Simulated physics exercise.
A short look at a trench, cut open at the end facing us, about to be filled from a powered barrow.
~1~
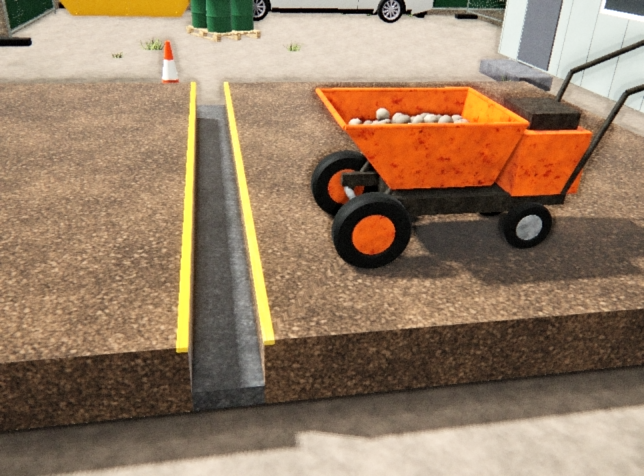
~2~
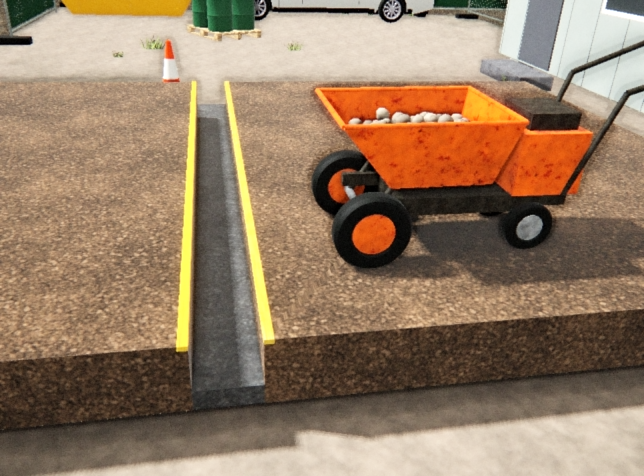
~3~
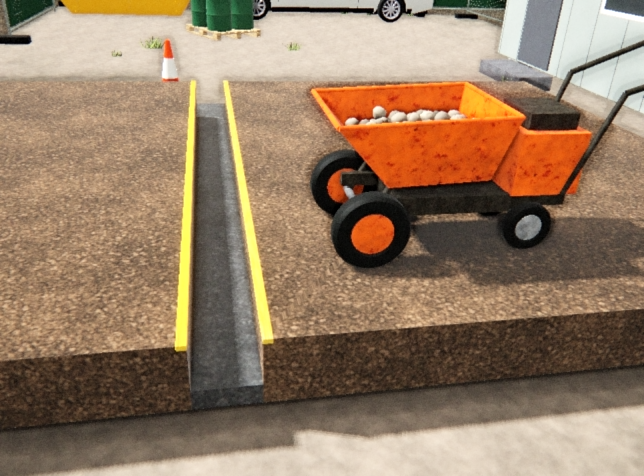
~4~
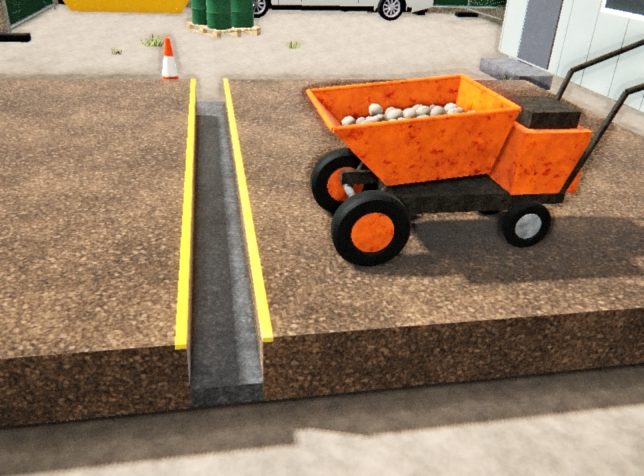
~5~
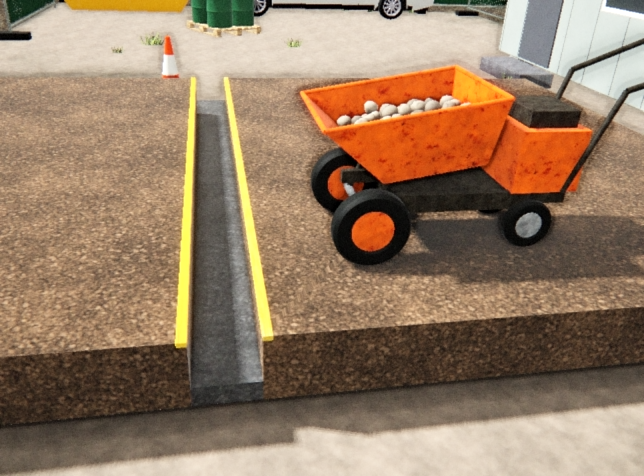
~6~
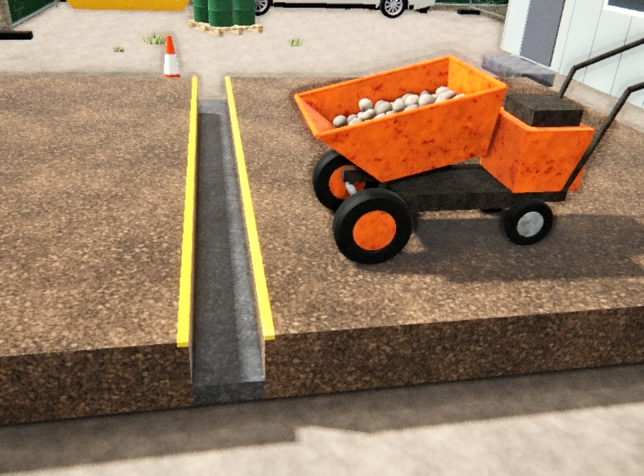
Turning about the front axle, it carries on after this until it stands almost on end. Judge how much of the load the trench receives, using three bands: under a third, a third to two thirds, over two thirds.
Looks to me like the trench gets above two thirds of the load.
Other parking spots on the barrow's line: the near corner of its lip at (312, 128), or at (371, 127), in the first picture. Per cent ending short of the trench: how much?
About 0 and 10 per cent.
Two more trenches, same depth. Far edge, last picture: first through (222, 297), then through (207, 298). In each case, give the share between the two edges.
Roughly 50 per cent, then roughly 80 per cent.
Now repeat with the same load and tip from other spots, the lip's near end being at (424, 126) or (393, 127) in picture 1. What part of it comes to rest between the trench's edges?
The shares come out close to 40 and 60 per cent, in that order.
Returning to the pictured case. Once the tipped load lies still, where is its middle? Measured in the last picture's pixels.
About (219, 266).
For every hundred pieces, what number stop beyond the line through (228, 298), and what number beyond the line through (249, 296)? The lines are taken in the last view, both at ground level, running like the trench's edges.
Close to 60 and 90 per cent respectively.
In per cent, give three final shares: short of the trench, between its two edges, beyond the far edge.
Approximate split: Short 0 percent, between 95 percent, beyond 5 percent.
Just after the last frame, skip tipped steeply; every one in the skip.
A moment on, skip tipped right over; the larger part in the skip; roughly a quarter in or heaped over the trench; just a few falling.
Further on, skip tipped right over; almost all in or heaped over the trench; just a few beyond it.
When it is over, skip tipped right over; just a few short of the trench; almost all in or heaped over the trench; just a few beyond it.
